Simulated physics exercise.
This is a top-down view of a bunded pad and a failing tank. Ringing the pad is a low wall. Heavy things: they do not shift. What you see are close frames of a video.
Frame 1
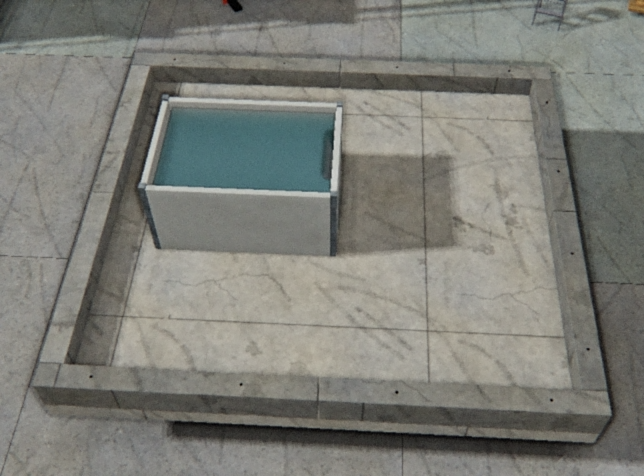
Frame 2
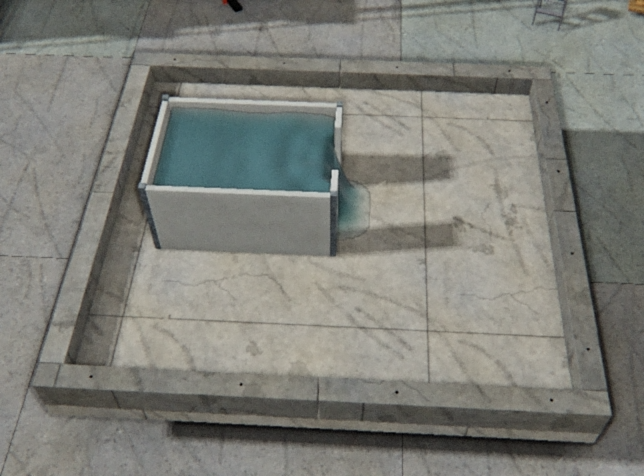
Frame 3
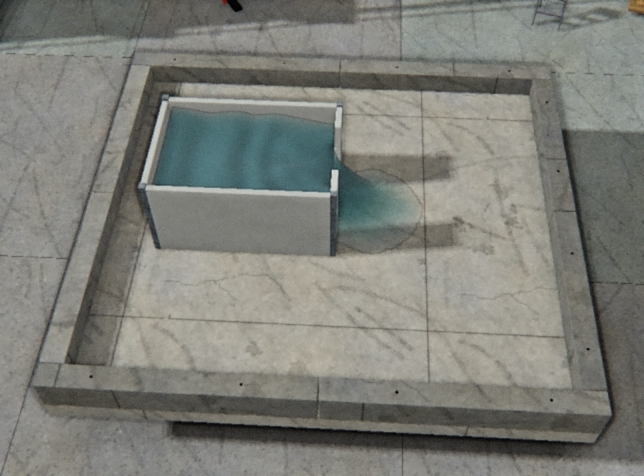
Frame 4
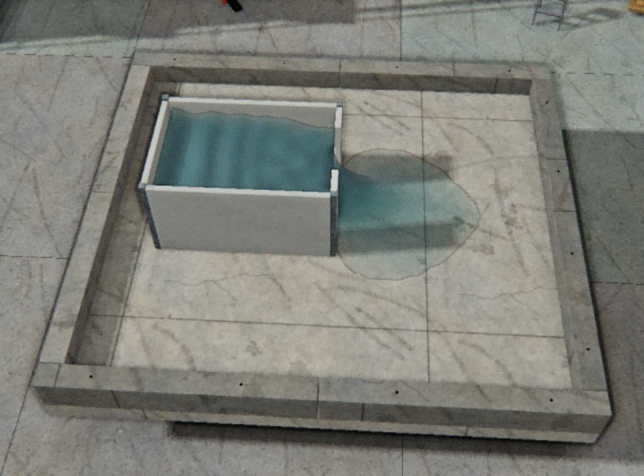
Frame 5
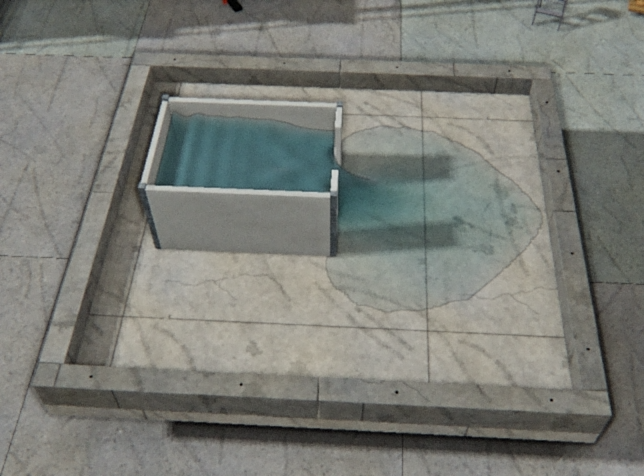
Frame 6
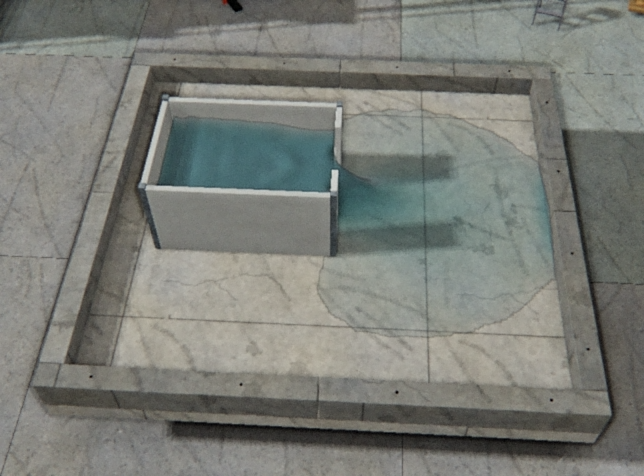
Blue-green water pouring from a gap in a white open tank's right side, fanning out across a pale, low-walled pad.
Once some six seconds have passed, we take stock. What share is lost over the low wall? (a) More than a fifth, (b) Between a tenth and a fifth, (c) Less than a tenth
c.
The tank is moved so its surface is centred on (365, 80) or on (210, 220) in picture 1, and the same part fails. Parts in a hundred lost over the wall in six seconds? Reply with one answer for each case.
14 and 2 per cent.
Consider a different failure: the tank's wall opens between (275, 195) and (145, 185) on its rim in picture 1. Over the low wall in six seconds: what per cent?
About 18 %.
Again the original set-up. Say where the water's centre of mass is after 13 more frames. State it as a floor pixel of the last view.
Around pixel (369, 218) of the last picture.
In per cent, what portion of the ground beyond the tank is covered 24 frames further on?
Near 90 in a hundred.
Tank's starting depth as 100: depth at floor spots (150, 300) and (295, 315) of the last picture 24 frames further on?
Roughly 4 in a hundred, then 4 in a hundred.
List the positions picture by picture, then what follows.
The first picture shows the open tank at (246, 150) is whole and still.
In the second picture, water pours out at (333, 190) and has run to (352, 186).
In the third picture, the front is at (412, 201), out from the gap at (333, 190).
In the fourth picture, the front is at (473, 216), out from the gap at (333, 192).
In the fifth picture, the front is at (527, 206), out from the gap at (333, 192).
In the sixth picture, the front is at (538, 170), out from the gap at (333, 192).
A moment on, water covers 40 % of the floor; the low wall has let 0 % over.
Next, water covers 40 % of the floor; the low wall has let 0 % over.
Then, water covers 40 % of the floor; the low wall has let 3 % over.
Later, water covers 70 % of the floor; the low wall has let 3 % over.
In the end, water covers 80 % of the floor; the low wall has let 3 % over.
